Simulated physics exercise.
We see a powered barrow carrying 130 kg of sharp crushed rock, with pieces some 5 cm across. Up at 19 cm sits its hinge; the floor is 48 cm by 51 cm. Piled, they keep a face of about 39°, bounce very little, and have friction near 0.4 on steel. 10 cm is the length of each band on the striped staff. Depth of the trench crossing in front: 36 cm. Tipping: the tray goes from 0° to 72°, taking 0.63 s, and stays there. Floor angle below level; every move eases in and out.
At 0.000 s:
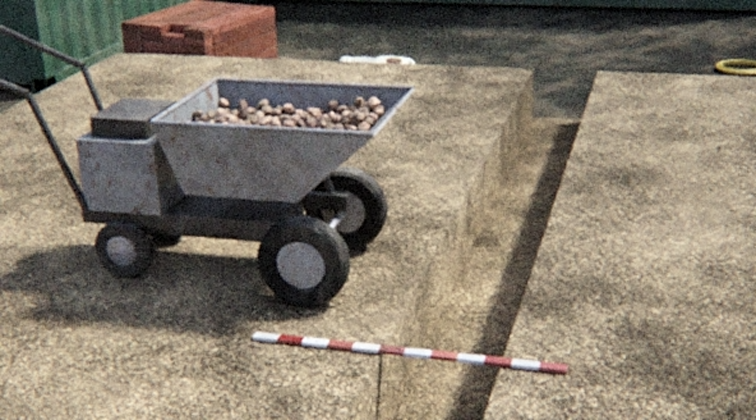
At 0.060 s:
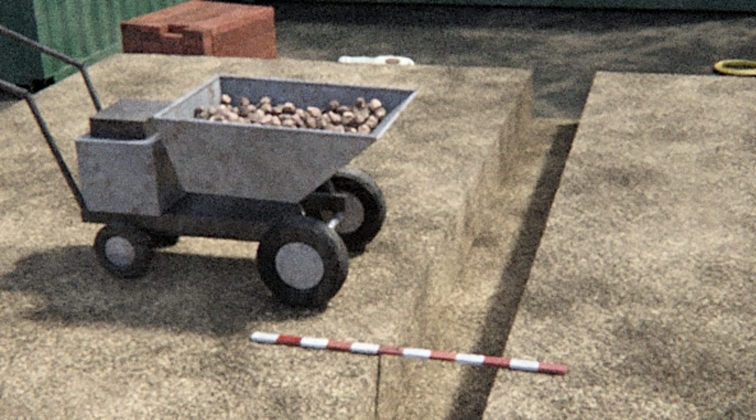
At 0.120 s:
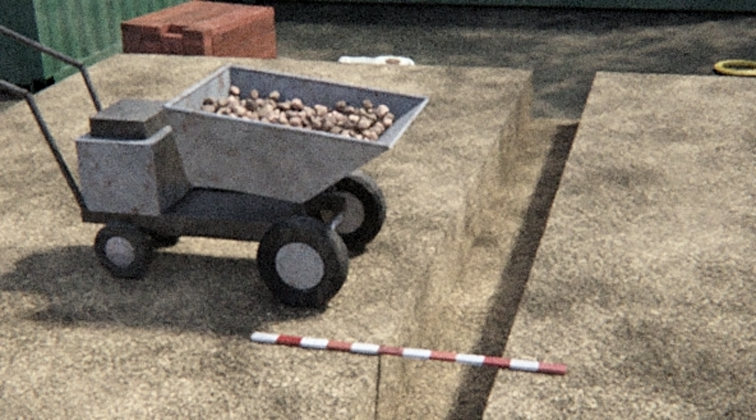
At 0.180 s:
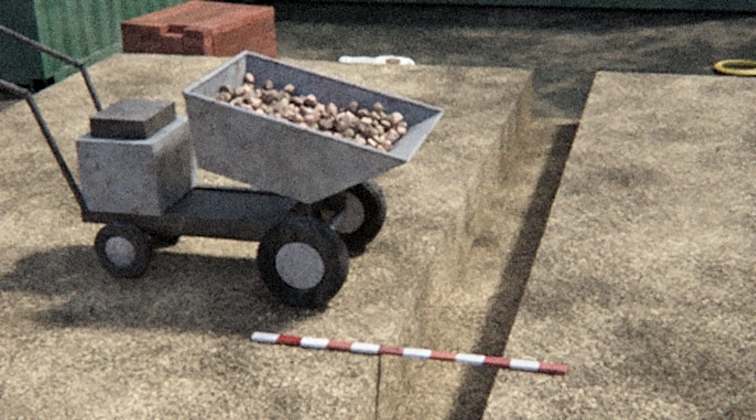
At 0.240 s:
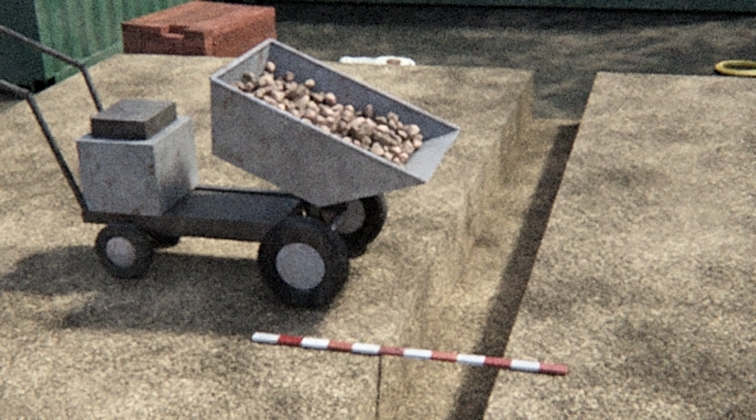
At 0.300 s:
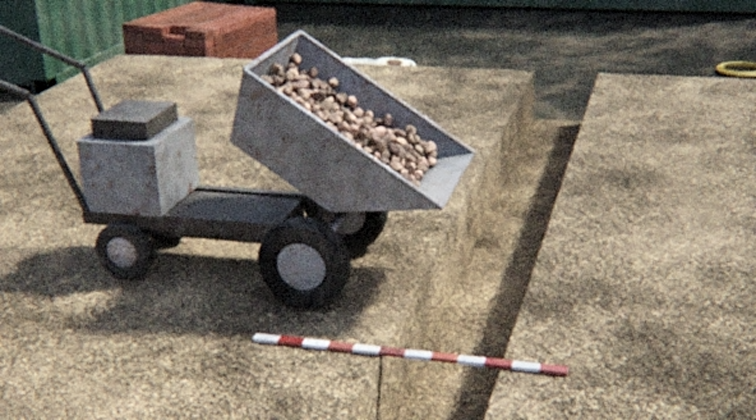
Grey powered barrow standing beside a trench, its stone-filled tray tilting steadily down to the right as the stones shift forward.
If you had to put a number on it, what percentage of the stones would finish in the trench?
I'd put it at about 71 percent.
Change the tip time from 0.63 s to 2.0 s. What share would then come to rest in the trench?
It would be near 90 per cent.
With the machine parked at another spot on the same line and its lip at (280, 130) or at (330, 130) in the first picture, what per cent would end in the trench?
Near 65 then near 100 percent.
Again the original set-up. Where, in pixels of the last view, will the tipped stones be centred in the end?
Middle at around (505, 346), I'd say.
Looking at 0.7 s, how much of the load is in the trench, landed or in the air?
Close to 20 per cent at that time.
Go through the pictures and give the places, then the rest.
The tray is at 0°, its lip at (374, 135); the top of the load is at (316, 114), in the first frame.
The tray is at 2°, its lip at (377, 138); the top of the load is at (314, 114); the stones move at 0.4 m/s on average, in the second frame.
Lip at (390, 147), floor tilted 7°, highest stones at (236, 103); the stones move at 0.8 m/s on average, in the third frame.
The tray is at 14°, its lip at (407, 161); the top of the load is at (246, 92); the stones move at 1.2 m/s on average, in the fourth frame.
Lip at (426, 182), floor tilted 23°, highest stones at (261, 79); the stones move at 1.4 m/s on average, in the fifth frame.
The tray is at 33°, its lip at (442, 208); the top of the load is at (287, 70); the stones move at 1.5 m/s on average, in the sixth frame.
After 0.5 s the floor is at 60°; 100 % in the tray; the foremost stones are at (456, 236).
After 0.7 s the floor is at 72°; 75 % in the tray, 21 % in the trench, 4 % past the trench; the foremost stones are at (543, 297).
After 1.1 s the floor is at 72°; 9 % in the tray, 61 % in the trench, 29 % past the trench; the foremost stones are at (721, 316).
After 3.0 s the floor is at 72°; 0 % in the tray, 71 % in the trench, 29 % past the trench; the foremost stones are past the picture's edge.
